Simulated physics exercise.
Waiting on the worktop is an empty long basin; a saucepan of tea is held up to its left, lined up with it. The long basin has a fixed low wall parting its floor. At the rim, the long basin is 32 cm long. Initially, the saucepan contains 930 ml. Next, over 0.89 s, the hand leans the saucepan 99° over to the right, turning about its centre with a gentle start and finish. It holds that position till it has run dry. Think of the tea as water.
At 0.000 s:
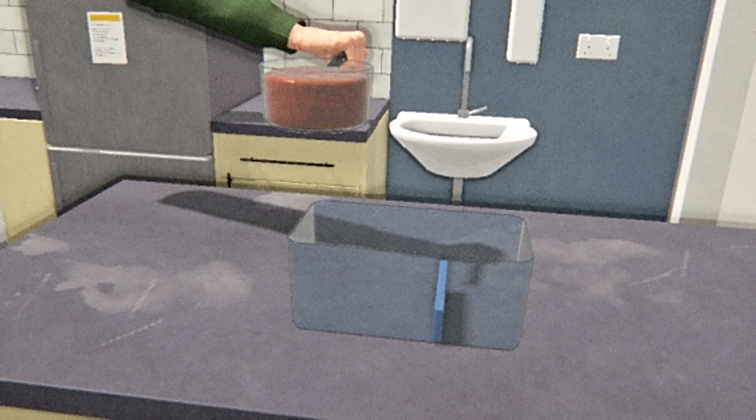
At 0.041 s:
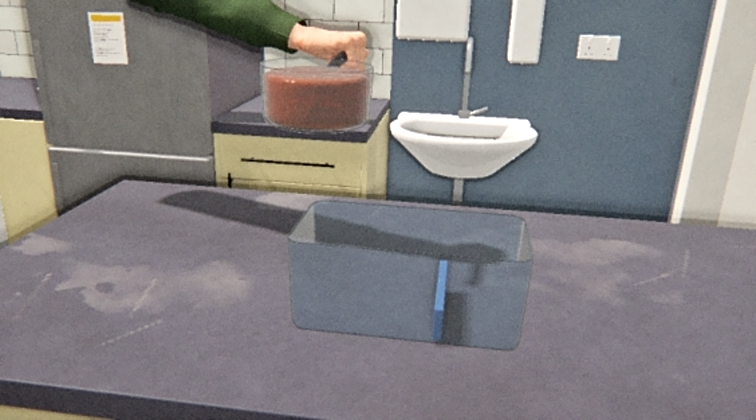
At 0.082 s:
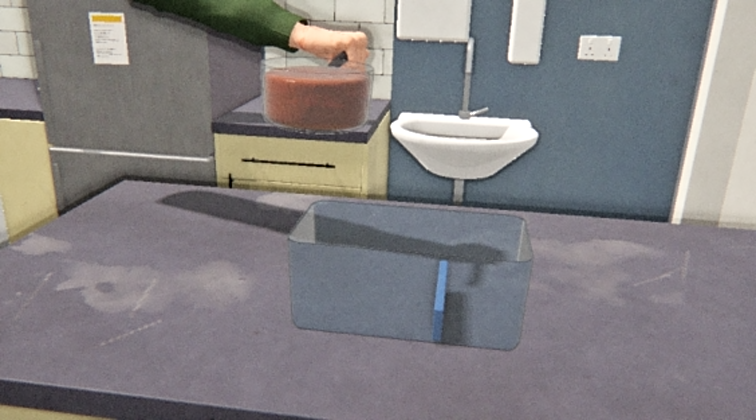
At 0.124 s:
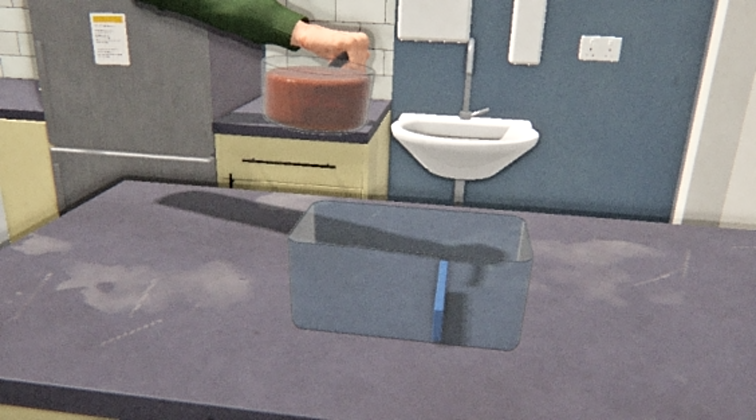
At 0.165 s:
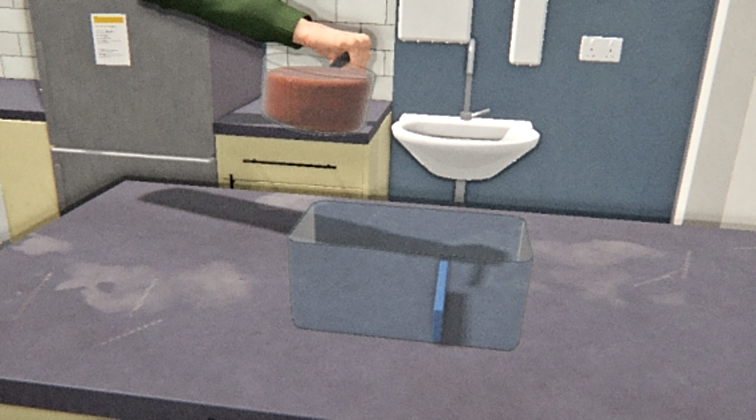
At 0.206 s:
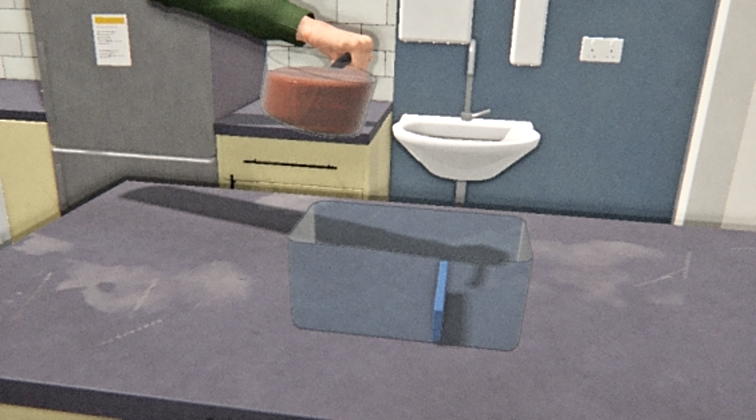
In a kitchen, a hand in a green sleeve held a clear pan of reddish-brown liquid up beyond an empty long basin on the worktop, then slowly leaned it slightly to the right.
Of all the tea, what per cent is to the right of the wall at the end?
I would say 17 percent.
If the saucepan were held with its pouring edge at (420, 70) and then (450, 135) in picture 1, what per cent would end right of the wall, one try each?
I'd say 70 percent on the first go, 75 percent on the next.
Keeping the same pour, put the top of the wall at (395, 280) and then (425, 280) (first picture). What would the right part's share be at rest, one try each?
Around 80 and 45 percent, in that order.
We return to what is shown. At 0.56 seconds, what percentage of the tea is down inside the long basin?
8 %, more or less.
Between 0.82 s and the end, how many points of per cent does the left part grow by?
Difference: Approx. 22 %.
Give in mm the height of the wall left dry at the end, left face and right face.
Noted: Left near 24 mm, right near 38 mm.
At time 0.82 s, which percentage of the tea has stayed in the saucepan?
Around 12 percent of it.
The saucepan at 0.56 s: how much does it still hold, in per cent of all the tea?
I reckon about 56 in a hundred is still held.
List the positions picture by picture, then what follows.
Tilt 0°; pouring edge (372, 69); surface from (267, 71) to (371, 76); the long basin's rim runs from (301, 220) to (529, 239); the wall's top is at (442, 284), in the first frame.
Tilt 1°; pouring edge (372, 70); surface from (267, 71) to (371, 77), in the second frame.
Tilt 2°; pouring edge (373, 71); surface from (268, 70) to (371, 77), in the third frame.
Tilt 5°; pouring edge (374, 74); surface from (268, 70) to (372, 78), in the fourth frame.
Tilt 8°; pouring edge (375, 78); surface from (269, 70) to (373, 79), in the fifth frame.
Tilt 13°; pouring edge (376, 83); surface from (270, 71) to (374, 80), in the sixth frame.
After 0.56 s the tilt is 69° and 55 per cent is still to pour, 8 is left of the wall and 0 right of it.
After 0.82 s the tilt is 98° and 11 per cent is still to pour, 58 is left of the wall and 17 right of it.
After 1.09 s the tilt is 99° and 2 per cent is still to pour, 76 is left of the wall and 16 right of it.
After 1.39 s the tilt is 99° and 0 per cent is still to pour, 80 is left of the wall and 17 right of it.
In the end 80 per cent lies left of the wall, 17 right of it and 2 outside.
